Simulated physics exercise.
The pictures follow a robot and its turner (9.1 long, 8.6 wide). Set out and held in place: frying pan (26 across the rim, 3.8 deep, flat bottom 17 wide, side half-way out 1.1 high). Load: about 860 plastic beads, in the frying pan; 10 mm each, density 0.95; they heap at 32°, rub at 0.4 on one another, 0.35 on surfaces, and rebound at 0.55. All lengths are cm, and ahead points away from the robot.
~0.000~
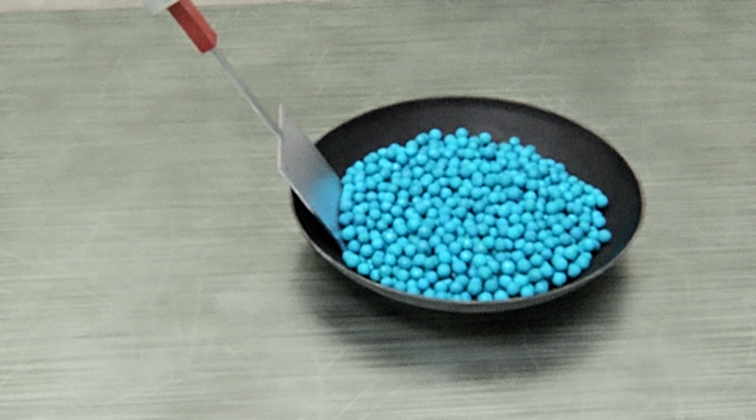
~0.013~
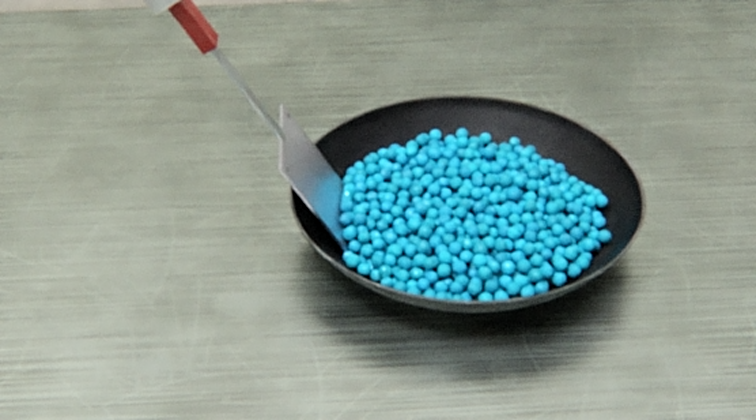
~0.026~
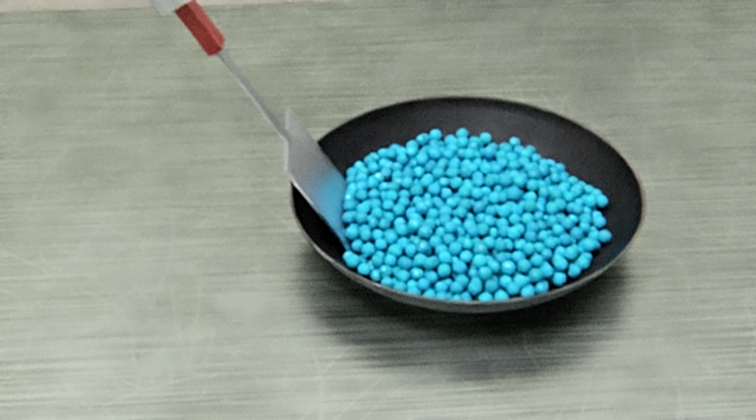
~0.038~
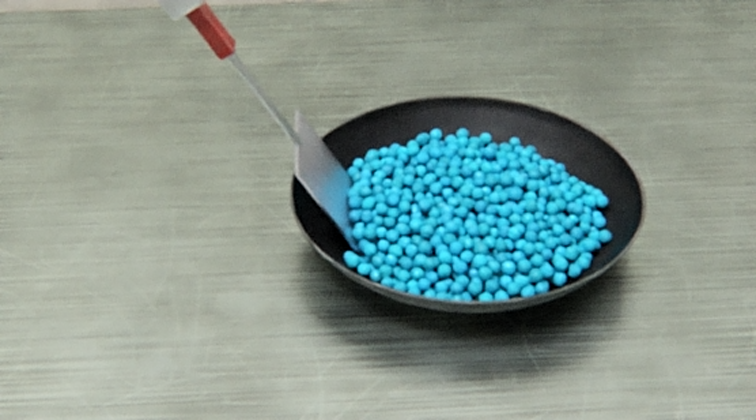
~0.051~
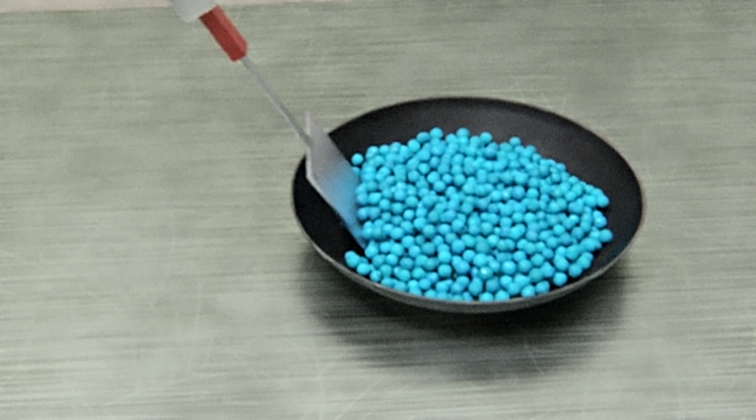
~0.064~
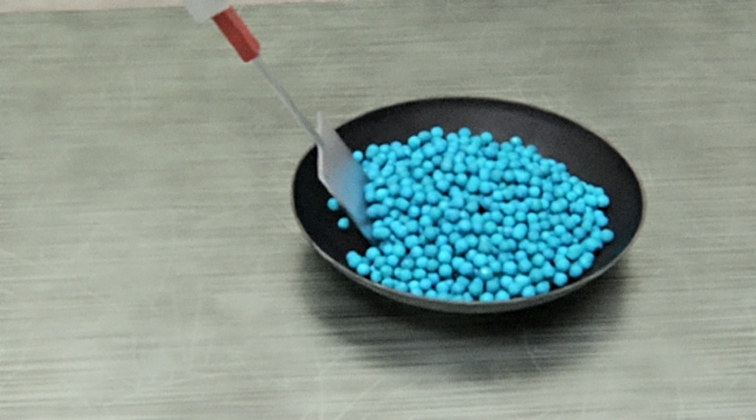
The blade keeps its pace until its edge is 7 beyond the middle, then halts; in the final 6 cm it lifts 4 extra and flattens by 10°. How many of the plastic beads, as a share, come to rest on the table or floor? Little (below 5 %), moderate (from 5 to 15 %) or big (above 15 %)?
On the table or floor the share is moderate, from 5 to 15 %.
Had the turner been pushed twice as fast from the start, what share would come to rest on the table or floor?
Then about 25 per cent.
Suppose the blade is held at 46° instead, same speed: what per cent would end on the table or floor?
It would be near 10 per cent.
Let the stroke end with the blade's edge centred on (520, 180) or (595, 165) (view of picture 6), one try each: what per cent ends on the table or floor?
About 0 and 25 per cent.
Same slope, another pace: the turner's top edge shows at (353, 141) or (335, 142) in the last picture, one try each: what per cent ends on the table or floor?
About 25 and 20 per cent.
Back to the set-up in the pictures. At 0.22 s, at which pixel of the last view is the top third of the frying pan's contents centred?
Around (535, 186).
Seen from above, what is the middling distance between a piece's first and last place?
About 3 cm.
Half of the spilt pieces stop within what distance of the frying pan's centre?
About 22 cm.
After 0.14 s, sloping 60°, highest piece 6 above the table; 855 in the frying pan.
After 0.22 s, sloping 56°, highest piece 7 above the table; 855 in the frying pan.
After 0.46 s, sloping 50°, highest piece 5 above the table; 781 in the frying pan, 70 on the table or floor, 4 on the blade or in flight.
After 1.51 s, sloping 50°, highest piece 5 above the table; 777 in the frying pan, 78 on the table or floor.
In the end, 777 in the frying pan, 78 on the table or floor. That is 9 % on the table or floor.
